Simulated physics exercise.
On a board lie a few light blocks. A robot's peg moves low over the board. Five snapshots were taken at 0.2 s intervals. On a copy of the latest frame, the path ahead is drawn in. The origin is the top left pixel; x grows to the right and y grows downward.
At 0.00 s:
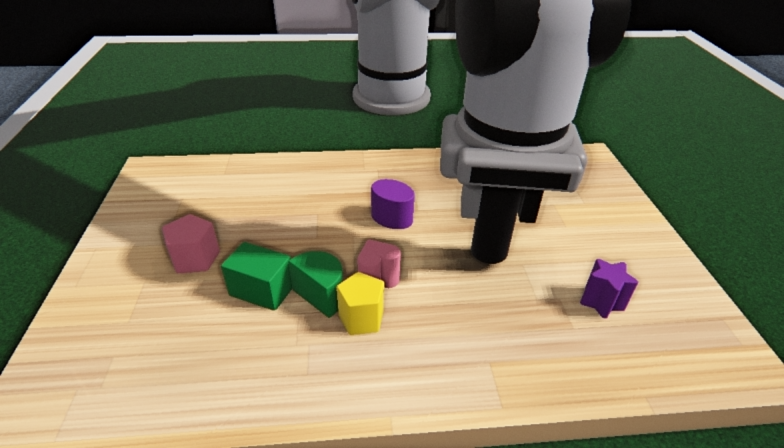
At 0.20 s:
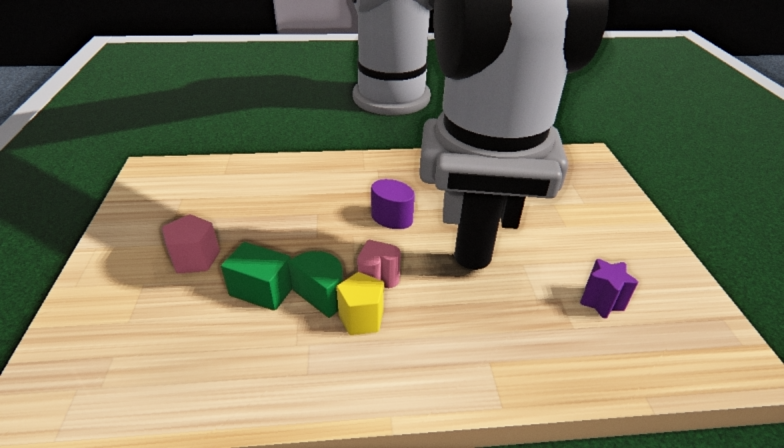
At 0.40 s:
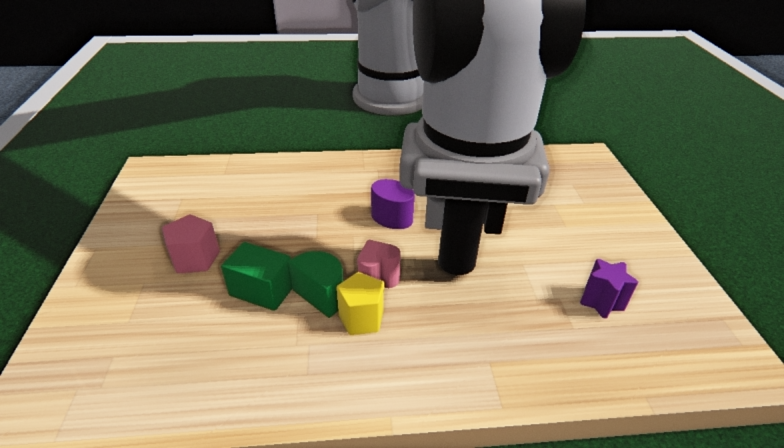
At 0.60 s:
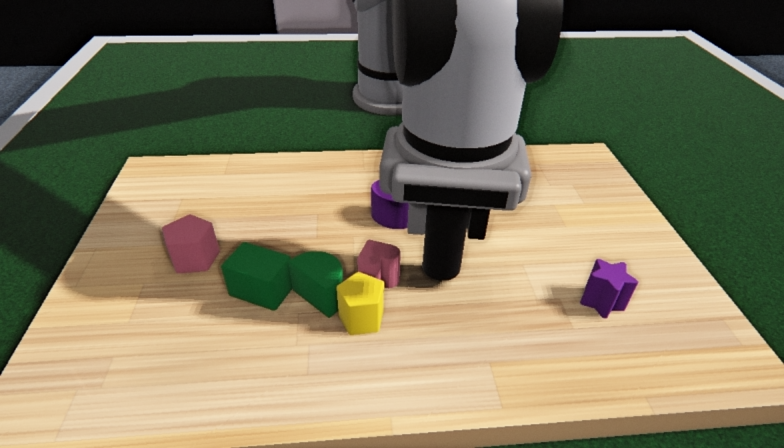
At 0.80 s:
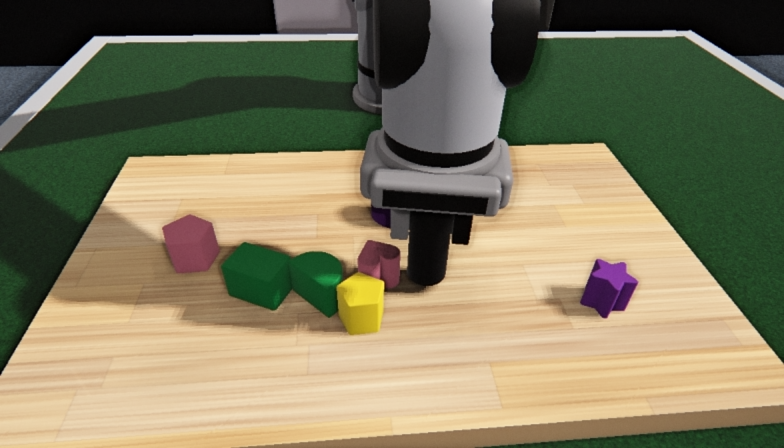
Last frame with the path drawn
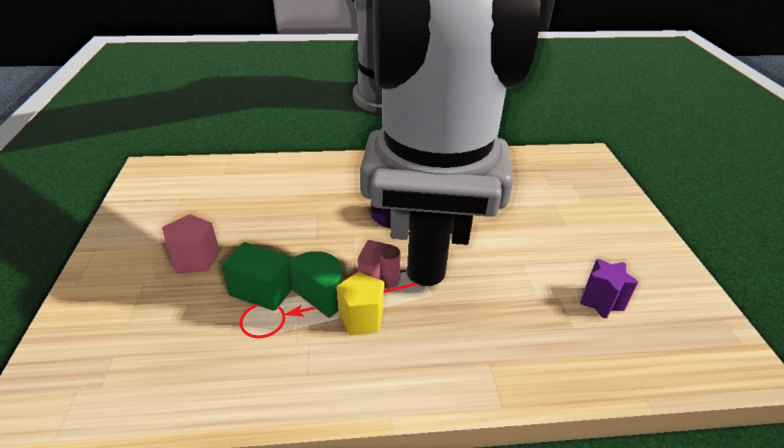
On a wooden board set on a green surface, a robot arm moved its dark peg a short way left and slightly nearer, close to a small pink block, while the scattered colored blocks stayed still.
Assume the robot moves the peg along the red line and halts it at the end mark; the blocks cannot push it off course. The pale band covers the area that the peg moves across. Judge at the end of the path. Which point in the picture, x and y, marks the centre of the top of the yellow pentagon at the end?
(340, 305)
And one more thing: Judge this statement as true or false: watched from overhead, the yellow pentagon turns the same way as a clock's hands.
False
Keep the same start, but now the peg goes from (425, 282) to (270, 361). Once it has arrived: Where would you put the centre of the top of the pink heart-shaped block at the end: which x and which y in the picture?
My best guess is (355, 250).
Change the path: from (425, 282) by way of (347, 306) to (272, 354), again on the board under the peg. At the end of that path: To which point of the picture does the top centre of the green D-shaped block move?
At pixel (277, 269).
The drawn path runs in a line from (425, 282) to (263, 320).
On the path given first. One third of the way, peg at (374, 285); green oblong block at (235, 262), turned 15° clockwise; green D-shaped block at (295, 268), turned 25° anticlockwise; yellow pentagon at (355, 293); pink heart-shaped block at (335, 251), turned 30° clockwise.
Two thirds of the way, peg at (319, 297); green oblong block at (215, 258); green D-shaped block at (271, 269); yellow pentagon at (340, 305), turned 40° anticlockwise; pink heart-shaped block at (314, 246), turned 85° clockwise.
At the end, peg at (261, 311); green oblong block at (171, 255), turned 25° clockwise; green D-shaped block at (215, 277); yellow pentagon at (340, 305), turned 40° anticlockwise; pink heart-shaped block at (314, 246), turned 85° clockwise.
